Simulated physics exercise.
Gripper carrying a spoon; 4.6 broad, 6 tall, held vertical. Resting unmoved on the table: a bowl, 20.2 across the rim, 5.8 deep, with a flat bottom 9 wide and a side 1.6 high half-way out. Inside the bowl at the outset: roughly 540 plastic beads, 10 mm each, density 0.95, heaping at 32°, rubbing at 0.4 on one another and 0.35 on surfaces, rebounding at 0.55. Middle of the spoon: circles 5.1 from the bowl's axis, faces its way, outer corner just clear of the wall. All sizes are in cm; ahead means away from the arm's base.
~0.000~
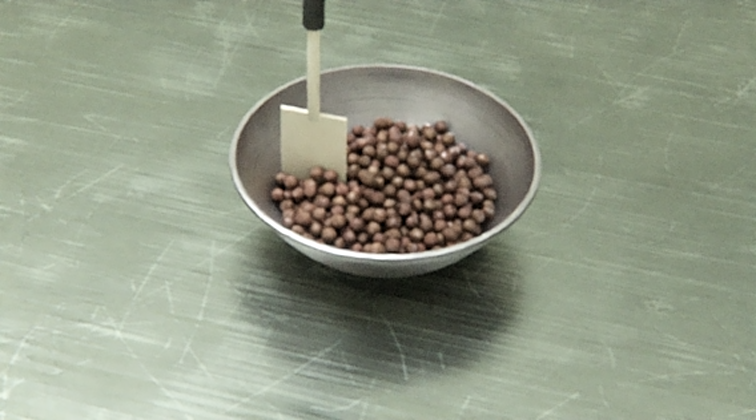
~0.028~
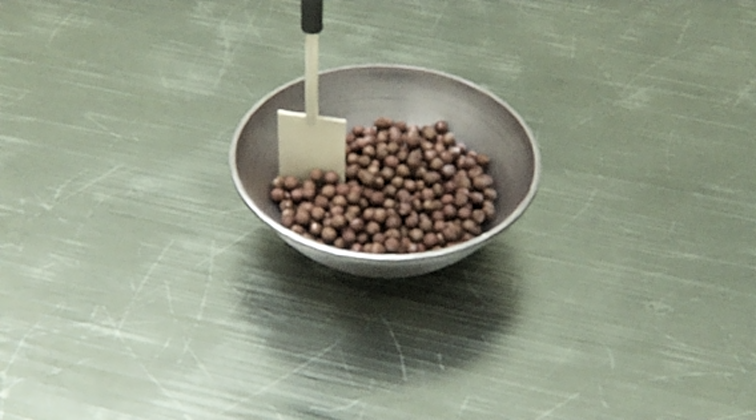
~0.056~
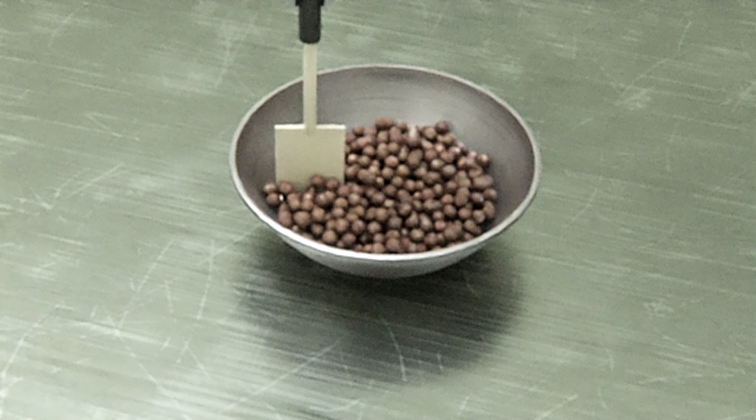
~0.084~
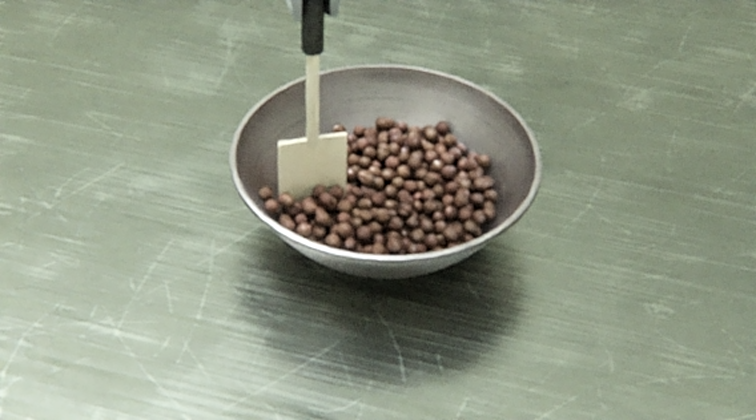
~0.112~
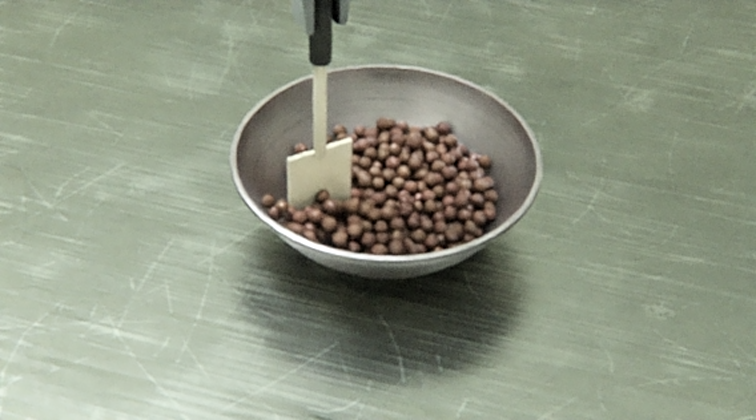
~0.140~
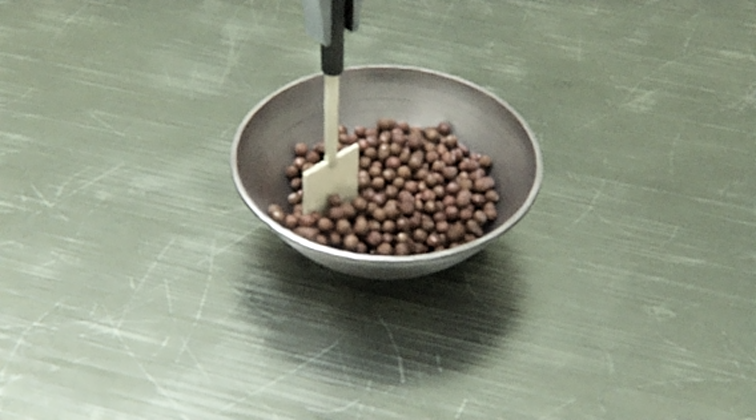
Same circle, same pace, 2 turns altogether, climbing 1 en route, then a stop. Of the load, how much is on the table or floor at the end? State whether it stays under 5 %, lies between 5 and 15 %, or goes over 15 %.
It lies between 5 and 15 %.
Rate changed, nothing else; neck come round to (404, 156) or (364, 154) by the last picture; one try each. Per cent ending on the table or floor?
About 40 and 25 %.
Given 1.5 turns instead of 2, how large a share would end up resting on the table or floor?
That would give some 10 percent.
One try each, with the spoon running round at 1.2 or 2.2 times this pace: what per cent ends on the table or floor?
Some 15 and 40 per cent.
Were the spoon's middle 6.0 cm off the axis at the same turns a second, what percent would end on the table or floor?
It would come to about 0 per cent.
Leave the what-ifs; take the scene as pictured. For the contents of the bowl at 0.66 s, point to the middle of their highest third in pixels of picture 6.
Near (317, 139).
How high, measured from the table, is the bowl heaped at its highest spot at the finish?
Around 5.5 cm above the table.
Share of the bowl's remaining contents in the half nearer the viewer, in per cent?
Roughly 50 per cent.
After 0.66 s, 320° round, highest piece 7 above the table; 510 in the bowl, 21 on the table or floor, 5 in flight or on the tool.
After 1.17 s, 220° round, highest piece 7 above the table; 495 in the bowl, 39 on the table or floor, 2 in flight or on the tool.
After 1.63 s, 0° round, highest piece 5 above the table; 492 in the bowl, 44 on the table or floor.
After 2.33 s, 0° round, highest piece 5 above the table; 492 in the bowl, 44 on the table or floor.
In the end, 492 in the bowl, 44 on the table or floor. That is 8 % on the table or floor.
